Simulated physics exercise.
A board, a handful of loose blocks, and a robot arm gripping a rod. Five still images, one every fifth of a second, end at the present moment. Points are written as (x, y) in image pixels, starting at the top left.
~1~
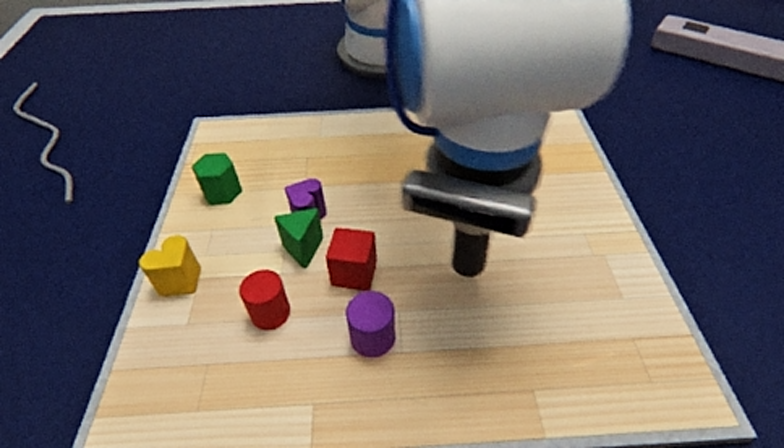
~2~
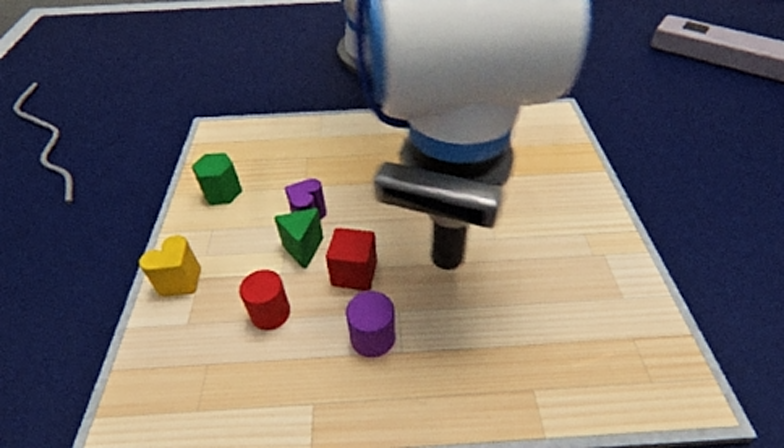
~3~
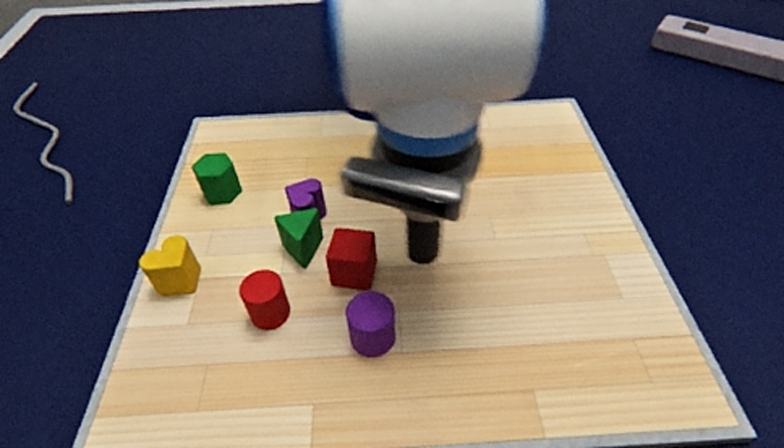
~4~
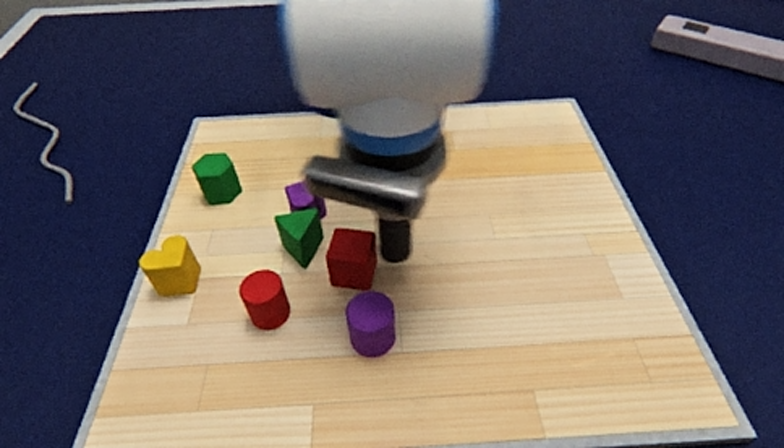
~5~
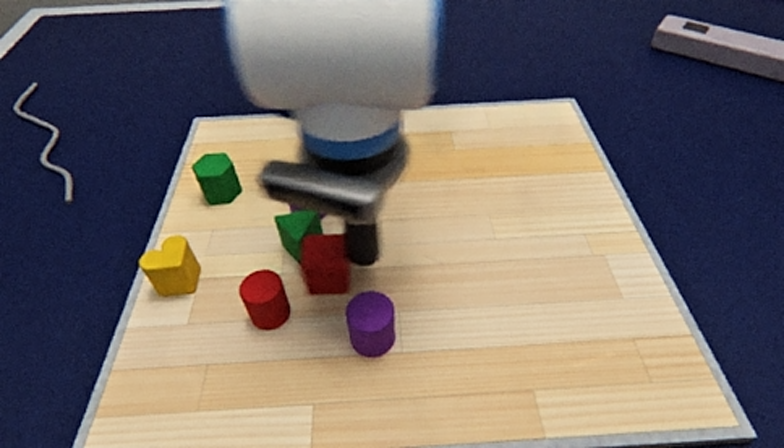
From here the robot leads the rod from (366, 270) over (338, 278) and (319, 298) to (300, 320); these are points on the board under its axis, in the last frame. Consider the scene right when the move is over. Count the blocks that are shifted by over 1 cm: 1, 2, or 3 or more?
It displaces two.
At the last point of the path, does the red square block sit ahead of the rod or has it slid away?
By then it is beside or behind the rod.
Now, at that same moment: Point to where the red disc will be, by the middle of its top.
Answer: (237, 296).
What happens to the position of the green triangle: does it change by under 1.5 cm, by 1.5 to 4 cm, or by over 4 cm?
The shift is below 1.5 cm.
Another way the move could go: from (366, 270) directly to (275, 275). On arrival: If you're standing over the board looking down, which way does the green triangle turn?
Seen from above, clockwise.
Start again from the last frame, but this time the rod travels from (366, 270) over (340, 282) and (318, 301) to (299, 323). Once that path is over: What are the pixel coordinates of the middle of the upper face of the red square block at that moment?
At pixel (274, 263).
On the path given first. Halfway along, rod (324, 271); red disc (242, 294); green triangle (290, 223), turned 35° clockwise; red square block (280, 263), turned 15° clockwise.
At the end, rod (295, 305); red disc (237, 296); green triangle (290, 223), turned 35° clockwise; red square block (269, 266), turned 30° clockwise; purple disc still.
